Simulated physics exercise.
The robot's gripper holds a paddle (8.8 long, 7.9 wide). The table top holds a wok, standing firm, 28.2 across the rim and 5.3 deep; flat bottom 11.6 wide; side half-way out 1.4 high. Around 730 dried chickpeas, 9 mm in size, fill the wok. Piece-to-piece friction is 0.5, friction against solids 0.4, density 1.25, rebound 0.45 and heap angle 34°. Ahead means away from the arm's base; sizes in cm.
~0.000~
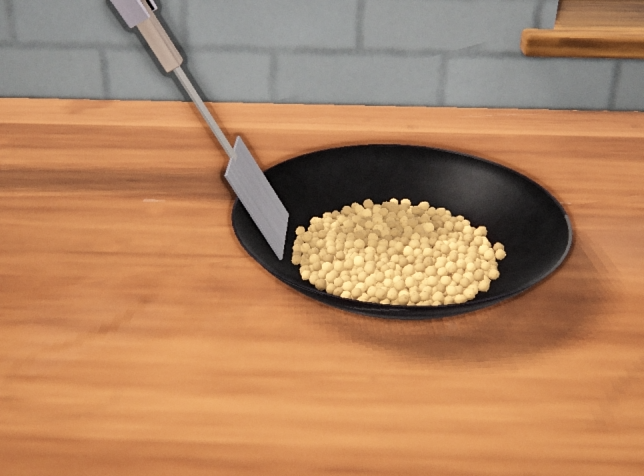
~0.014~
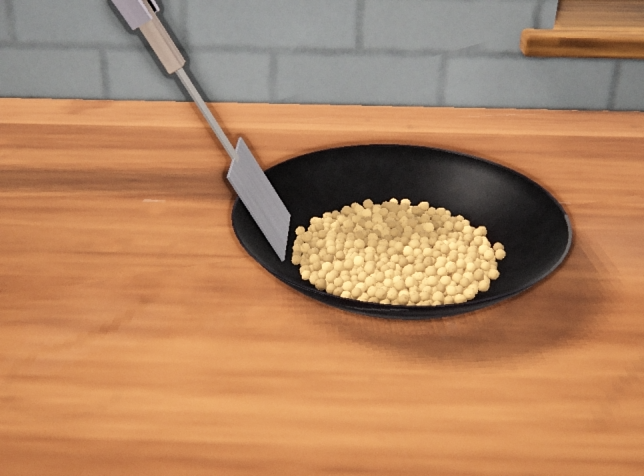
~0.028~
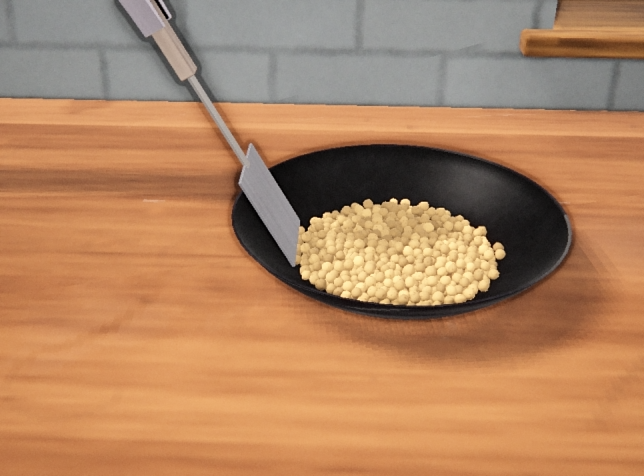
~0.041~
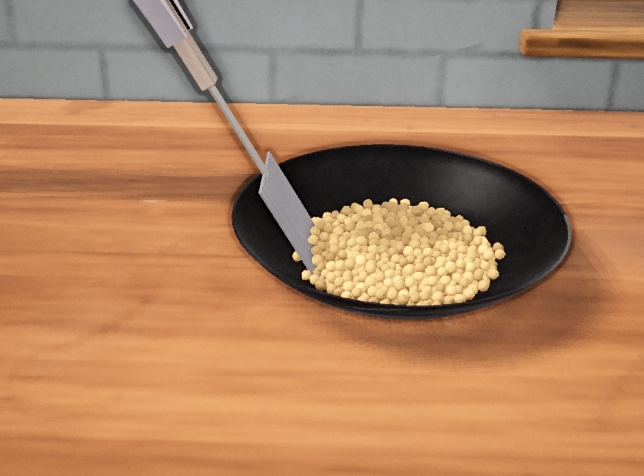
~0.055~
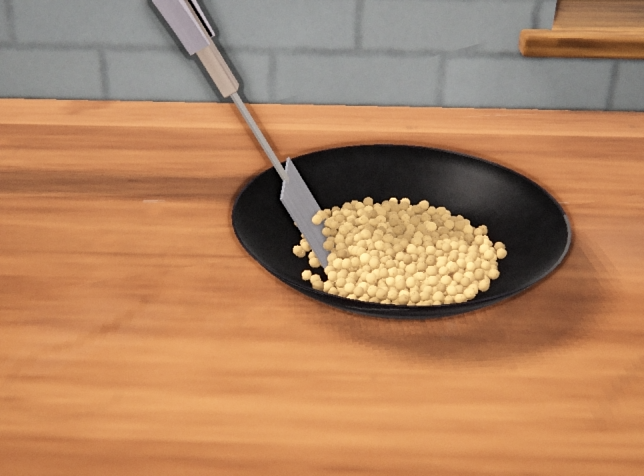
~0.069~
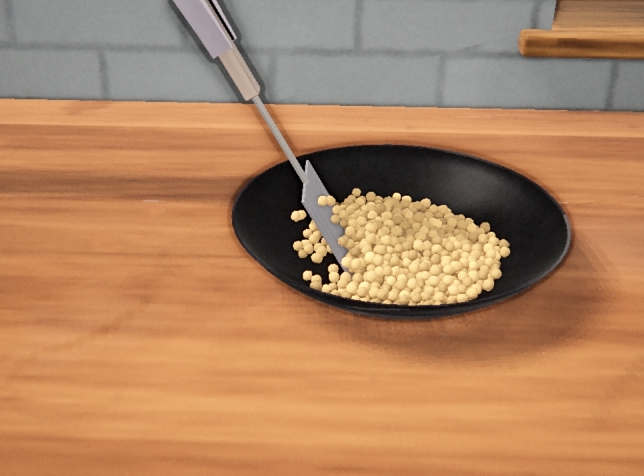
On a wooden table top against a grey brick wall, a slanted paddle at the left side of a black wok moves rightward into a heap of pale chickpeas, pushing some aside while a few gather behind its blade.
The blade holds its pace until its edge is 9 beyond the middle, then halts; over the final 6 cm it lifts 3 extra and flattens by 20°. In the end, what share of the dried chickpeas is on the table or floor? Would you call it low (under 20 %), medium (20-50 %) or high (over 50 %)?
I would call it medium.
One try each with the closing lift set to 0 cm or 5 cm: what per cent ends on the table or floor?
25 and 25 %.
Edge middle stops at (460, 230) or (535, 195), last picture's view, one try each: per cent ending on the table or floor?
10 % and 40 %.
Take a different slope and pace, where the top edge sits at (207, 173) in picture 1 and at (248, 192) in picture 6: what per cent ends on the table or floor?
10 %.
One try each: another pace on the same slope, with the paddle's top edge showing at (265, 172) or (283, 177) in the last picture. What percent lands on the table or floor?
That comes to some 5 and some 25 percent, in that order.
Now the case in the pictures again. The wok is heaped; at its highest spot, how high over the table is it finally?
About 4.5 cm above the table.
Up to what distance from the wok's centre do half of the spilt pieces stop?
Roughly 42 cm from the middle.
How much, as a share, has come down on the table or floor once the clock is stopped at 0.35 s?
15 %.
After 0.10 s, sloping 61°, highest piece 11 above the table; 732 in the wok, 1 on the blade or in flight.
After 0.14 s, sloping 56°, highest piece 13 above the table; 732 in the wok, 1 on the blade or in flight.
After 0.35 s, sloping 41°, highest piece 11 above the table; 509 in the wok, 106 on the table or floor, 118 on the blade or in flight.
After 1.40 s, sloping 41°, highest piece 4 above the table; 509 in the wok, 224 on the table or floor.
In the end, 509 in the wok, 224 on the table or floor. That is 31 % on the table or floor.
